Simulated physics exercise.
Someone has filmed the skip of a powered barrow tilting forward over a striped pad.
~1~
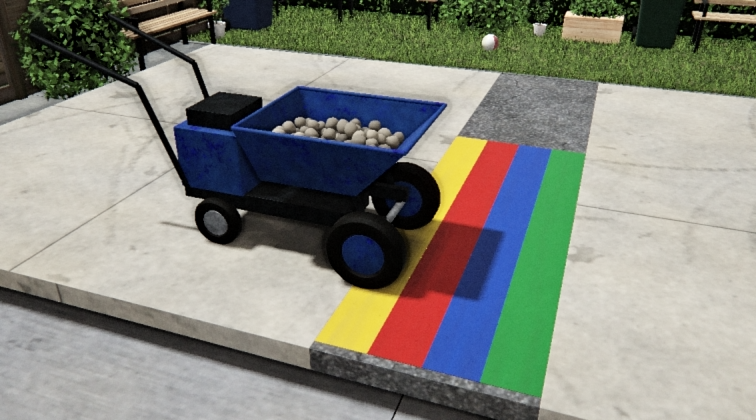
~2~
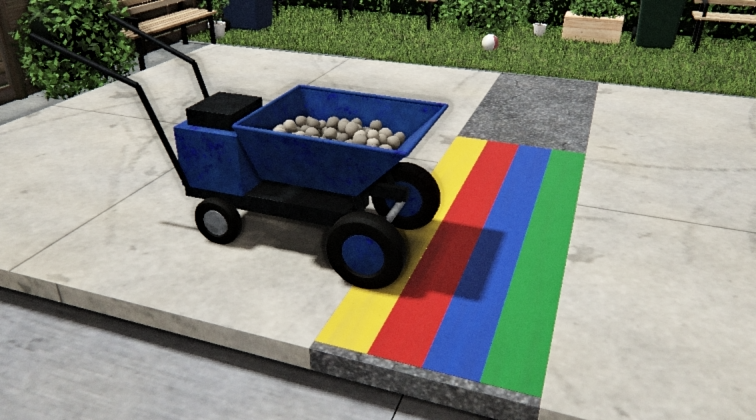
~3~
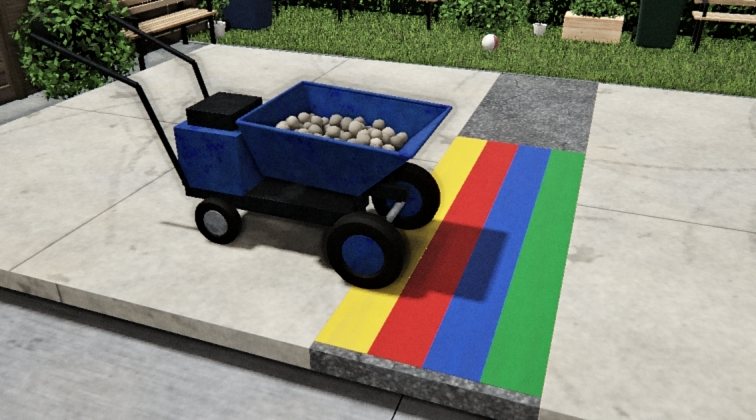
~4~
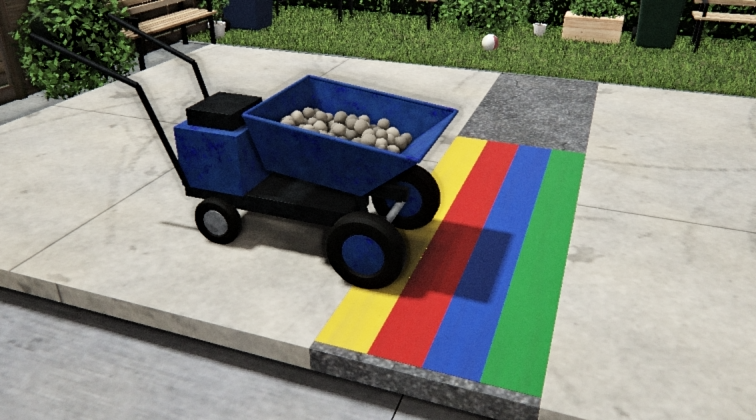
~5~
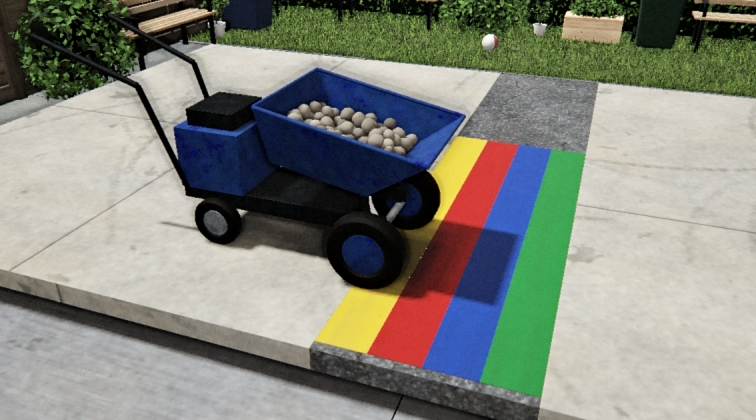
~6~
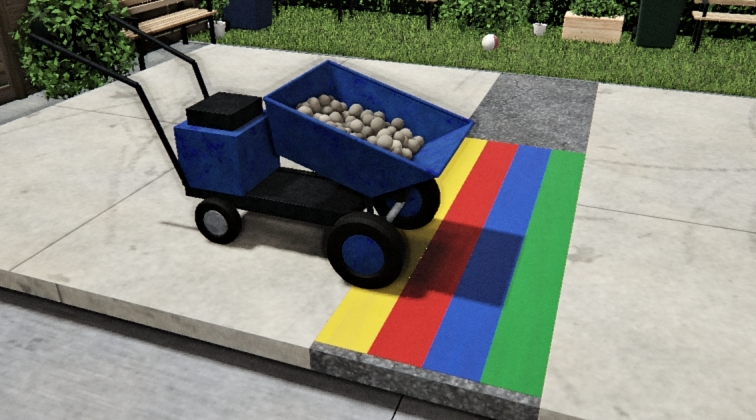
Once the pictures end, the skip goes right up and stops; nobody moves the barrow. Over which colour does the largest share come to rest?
The heap favours the green strip.
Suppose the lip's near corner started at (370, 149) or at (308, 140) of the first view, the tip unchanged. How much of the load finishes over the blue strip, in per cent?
About 40 and 20 per cent.
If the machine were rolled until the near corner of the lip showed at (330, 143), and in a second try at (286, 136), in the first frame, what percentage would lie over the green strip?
Roughly 10 per cent, and 0 per cent.
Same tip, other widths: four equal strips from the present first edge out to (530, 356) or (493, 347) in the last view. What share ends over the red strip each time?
Near 0 % and 0 %.
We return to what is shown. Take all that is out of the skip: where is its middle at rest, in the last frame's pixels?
Close to (545, 281).
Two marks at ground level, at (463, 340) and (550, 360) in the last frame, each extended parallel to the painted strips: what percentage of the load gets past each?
Near 90 % and 30 %.
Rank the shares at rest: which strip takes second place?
Next in line is the blue strip.
Shortly afterwards, skip tipped steeply; the whole lot in the skip.
Next, skip tipped right over; near half in the skip; a little over the blue strip; near half over the green strip; only a few off the paint.
Some moments later, skip tipped right over; a little in the skip; a little over the blue strip; near half over the green strip; near a quarter off the paint.
In the end, skip tipped right over; a little in the skip; none at all over the yellow strip; none at all over the red strip; a little over the blue strip; near half over the green strip; near a quarter off the paint.
